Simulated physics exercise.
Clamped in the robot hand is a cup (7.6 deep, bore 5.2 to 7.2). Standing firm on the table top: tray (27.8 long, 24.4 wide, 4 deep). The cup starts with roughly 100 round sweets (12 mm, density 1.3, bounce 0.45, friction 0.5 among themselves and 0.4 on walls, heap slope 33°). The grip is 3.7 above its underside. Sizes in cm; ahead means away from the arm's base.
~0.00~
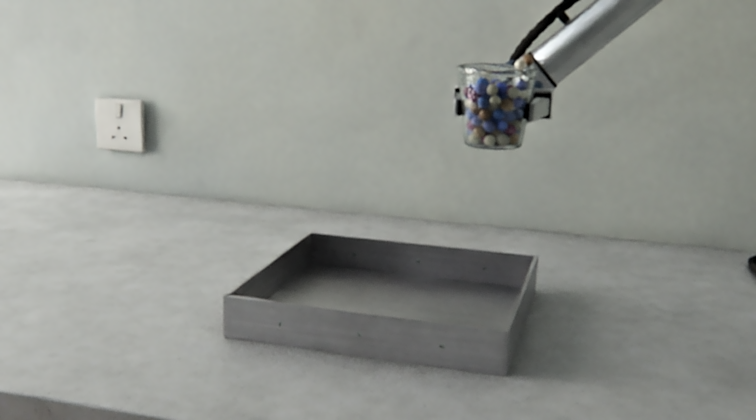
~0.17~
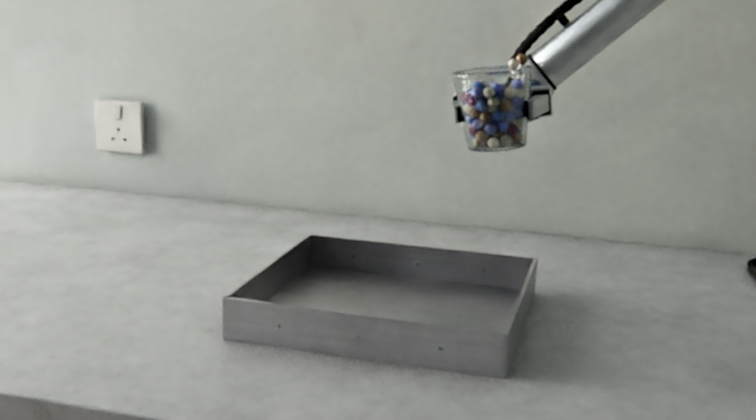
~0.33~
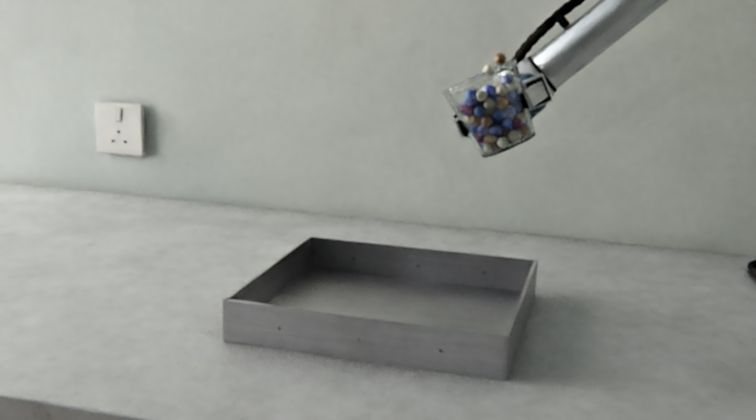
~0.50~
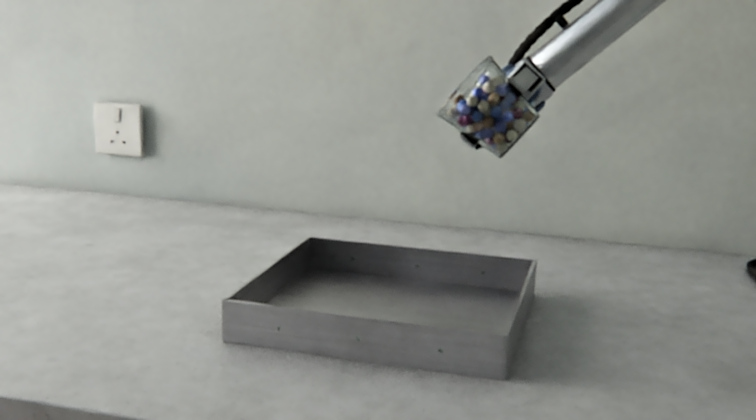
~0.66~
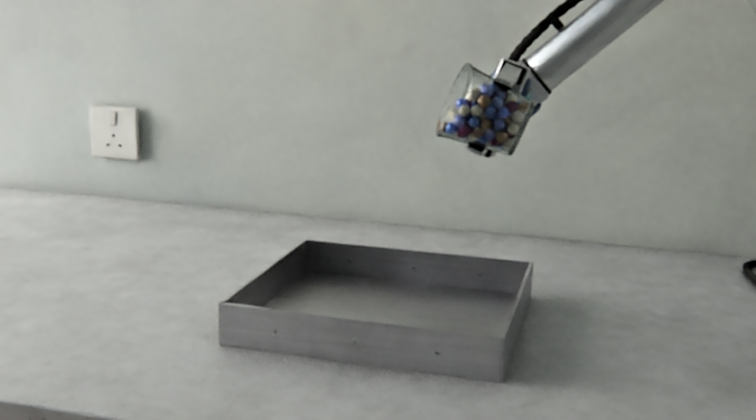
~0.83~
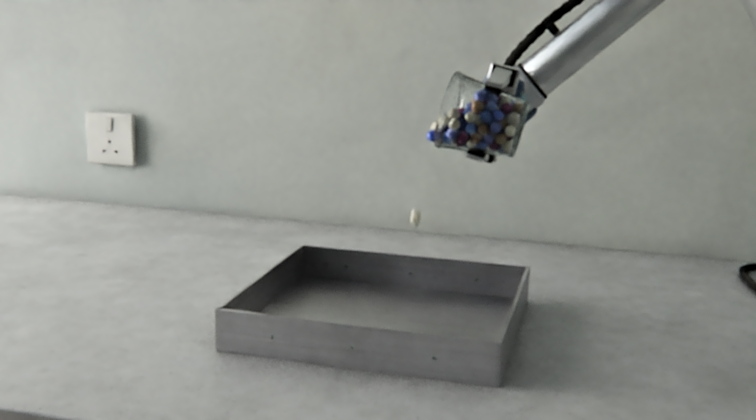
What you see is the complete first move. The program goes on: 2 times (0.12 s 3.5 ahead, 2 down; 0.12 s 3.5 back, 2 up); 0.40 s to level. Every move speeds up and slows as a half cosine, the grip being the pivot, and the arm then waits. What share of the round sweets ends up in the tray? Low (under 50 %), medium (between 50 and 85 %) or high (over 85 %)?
Answer: Medium; between 50 and 85 % of the round sweets finish in the tray.
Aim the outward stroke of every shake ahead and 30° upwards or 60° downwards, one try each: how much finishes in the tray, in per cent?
Some 85 and 30 per cent.
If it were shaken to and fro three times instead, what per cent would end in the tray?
Then about 70 per cent.
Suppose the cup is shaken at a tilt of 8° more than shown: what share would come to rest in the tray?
In that case some 85 per cent.
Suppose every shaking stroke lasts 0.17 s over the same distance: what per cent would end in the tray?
Then about 45 per cent.
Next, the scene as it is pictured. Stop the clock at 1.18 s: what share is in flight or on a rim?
Roughly 7 per cent.
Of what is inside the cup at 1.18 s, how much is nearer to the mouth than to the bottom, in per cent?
Roughly 45 per cent.
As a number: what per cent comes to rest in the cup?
About 35 per cent.
By 1.18 s, tilted 78° forward, highest piece 22 above the table; 66 in the cup, 32 in the tray, 7 in flight or on a rim.
By 1.53 s, tilted 32° forward, highest piece 25 above the table; 65 in the tray, 38 in the cup, 2 in flight or on a rim.
By 1.91 s, level, highest piece 23 above the table; 67 in the tray, 38 in the cup.
By 2.96 s, level, highest piece 23 above the table; 67 in the tray, 38 in the cup.
Final count, 67 in the tray, 38 in the cup. That is 64 % in the tray.
